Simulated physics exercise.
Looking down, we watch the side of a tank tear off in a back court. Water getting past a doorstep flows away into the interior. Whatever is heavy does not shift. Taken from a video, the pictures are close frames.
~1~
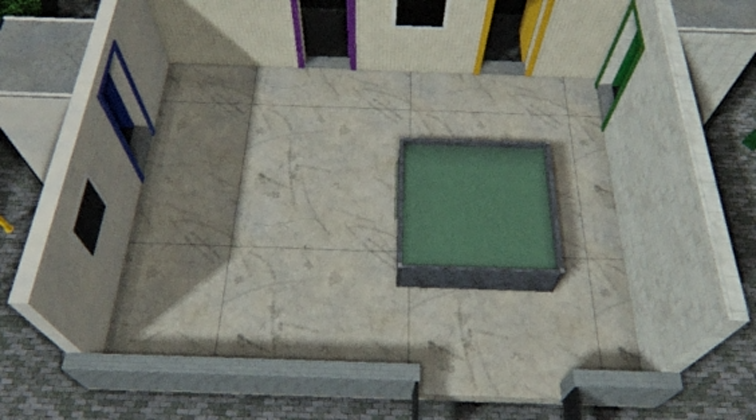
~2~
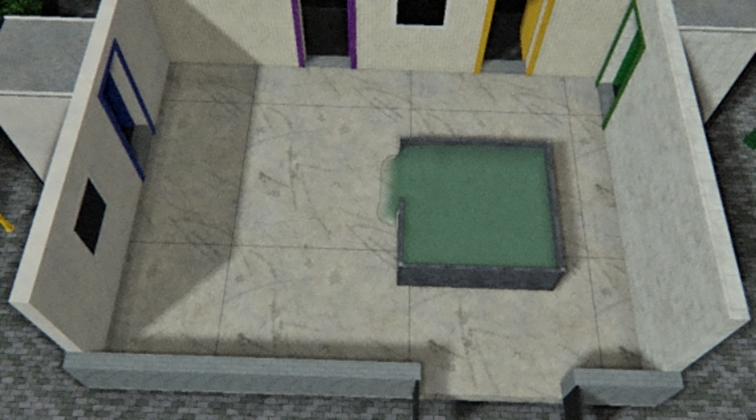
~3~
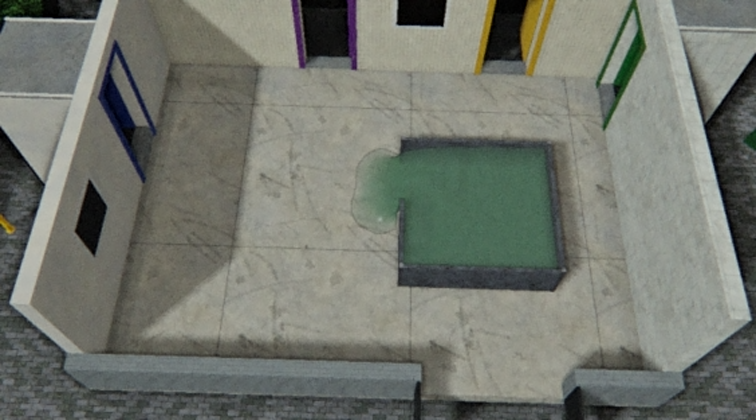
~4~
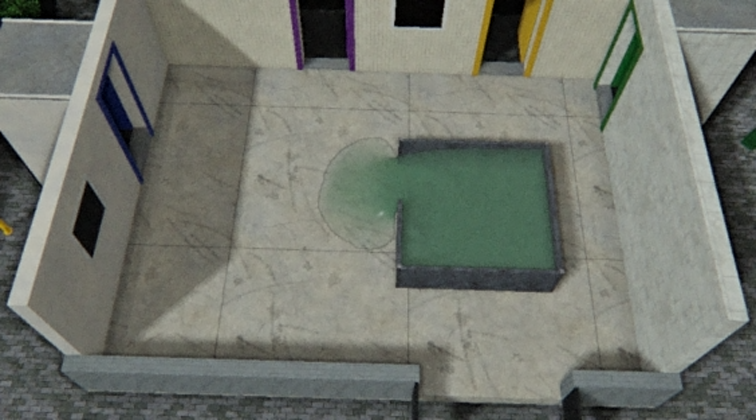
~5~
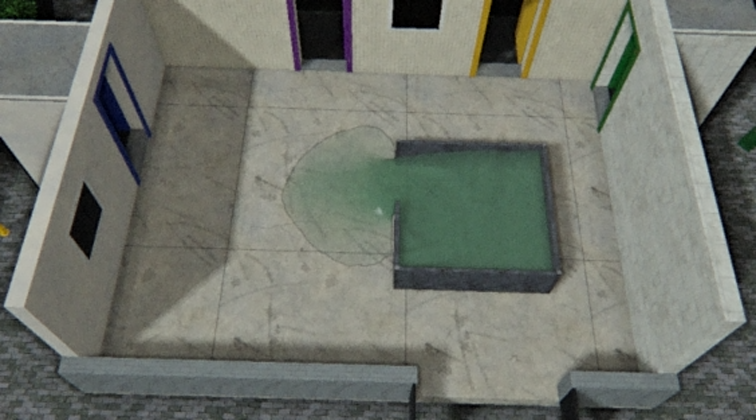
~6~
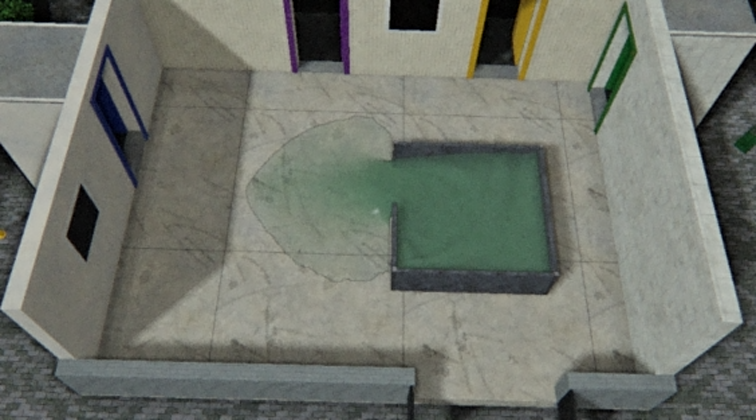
Green water pours out through a gap in the tank's left side and spreads leftward across the courtyard floor.
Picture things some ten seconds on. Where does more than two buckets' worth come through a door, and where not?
One by one: Yellow door: Two buckets or fewer; green door: Two buckets or fewer; blue door: Two buckets or fewer; purple door: Over two buckets.
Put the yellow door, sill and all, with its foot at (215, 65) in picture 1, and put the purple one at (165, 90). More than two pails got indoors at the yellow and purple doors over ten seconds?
As I see it, the yellow door tops the limit and the purple door tops the limit.
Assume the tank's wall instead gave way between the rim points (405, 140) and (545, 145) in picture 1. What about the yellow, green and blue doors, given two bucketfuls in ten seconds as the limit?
In short: The yellow door passes that mark, the green door is over, the blue door stays under.
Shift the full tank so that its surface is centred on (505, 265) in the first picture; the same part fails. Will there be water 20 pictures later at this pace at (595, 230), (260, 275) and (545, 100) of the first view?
In order: Untouched, submerged, untouched.
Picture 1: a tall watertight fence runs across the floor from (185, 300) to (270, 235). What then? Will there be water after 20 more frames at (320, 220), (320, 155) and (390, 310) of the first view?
Results in order: Swamped / swamped / bone-dry.
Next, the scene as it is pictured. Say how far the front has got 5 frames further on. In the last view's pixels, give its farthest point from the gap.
The farthest point of the front sits at (145, 149).
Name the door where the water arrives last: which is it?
I'd go with the one in green.
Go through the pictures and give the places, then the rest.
In the first picture, the open tank at (477, 204) is whole and still.
In the second picture, water pours out at (402, 183) and has run to (387, 221).
In the third picture, water pours out at (403, 185) and has run to (357, 215).
In the fourth picture, water pours out at (401, 187) and has run to (324, 209).
In the fifth picture, the front is at (288, 203), out from the gap at (398, 188).
In the sixth picture, the front is at (253, 186), out from the gap at (396, 190).
A moment on, water covers 30 % of the floor; the yellow door not reached, the green door not reached, the blue door wet at the sill, nothing in, the purple door not reached.
Next, water covers 45 % of the floor; the yellow door not reached, the green door not reached, the blue door wet at the sill, nothing in, the purple door under two buckets in.
Then, water covers 50 % of the floor; the yellow door not reached, the green door not reached, the blue door wet at the sill, nothing in, the purple door over two buckets in.
Later, water covers 60 % of the floor; the yellow door not reached, the green door not reached, the blue door wet at the sill, nothing in, the purple door over two buckets in.
In the end, water covers 95 % of the floor; the yellow door wet at the sill, nothing in, the green door wet at the sill, nothing in, the blue door wet at the sill, nothing in, the purple door far over two buckets in.
